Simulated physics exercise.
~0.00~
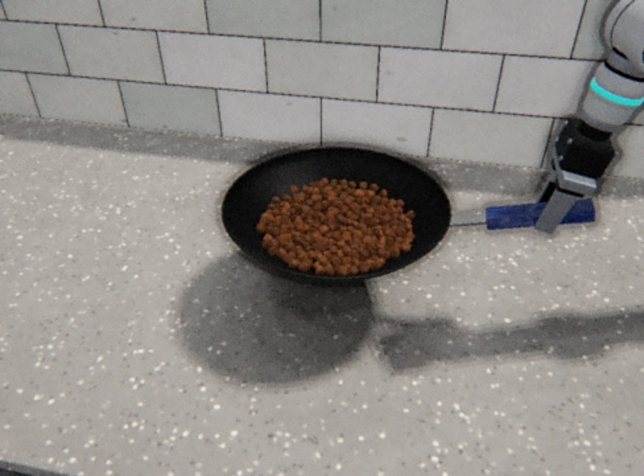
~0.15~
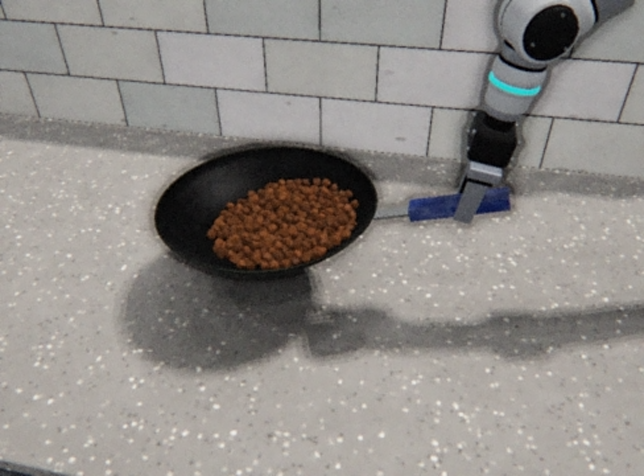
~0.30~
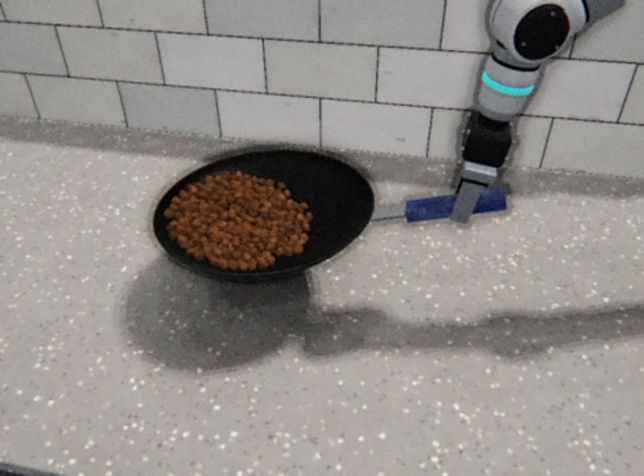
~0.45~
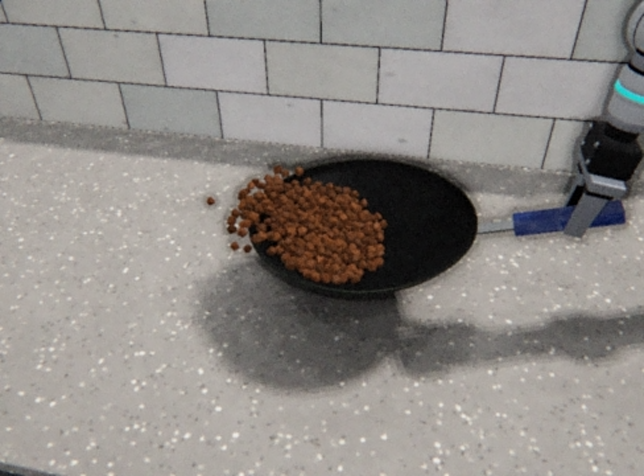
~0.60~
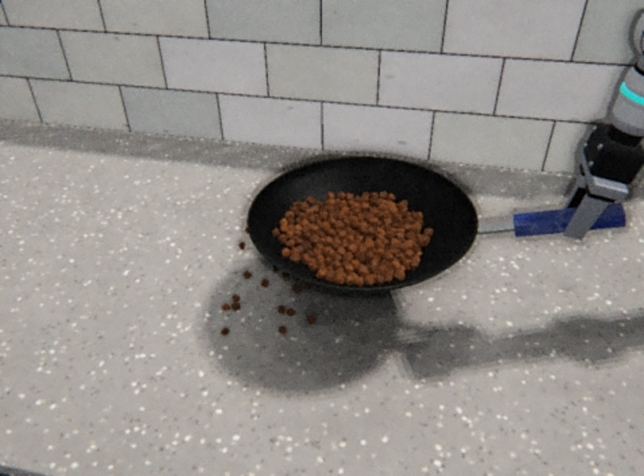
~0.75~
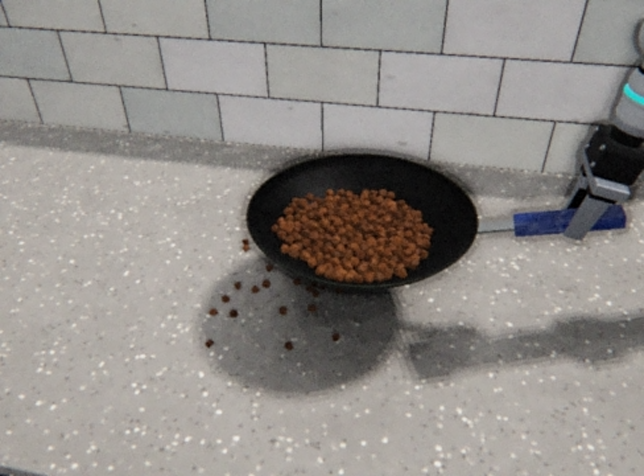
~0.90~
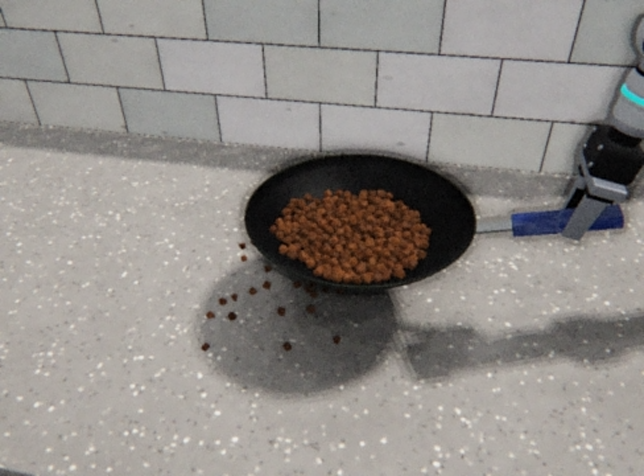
The clip shows a robot arm holding a black wok of brown pellets by its blue handle, moving it left and then back right. The pellets slide toward the left rim, a few spill onto the speckled counter, and most settle in the wok as it stops.
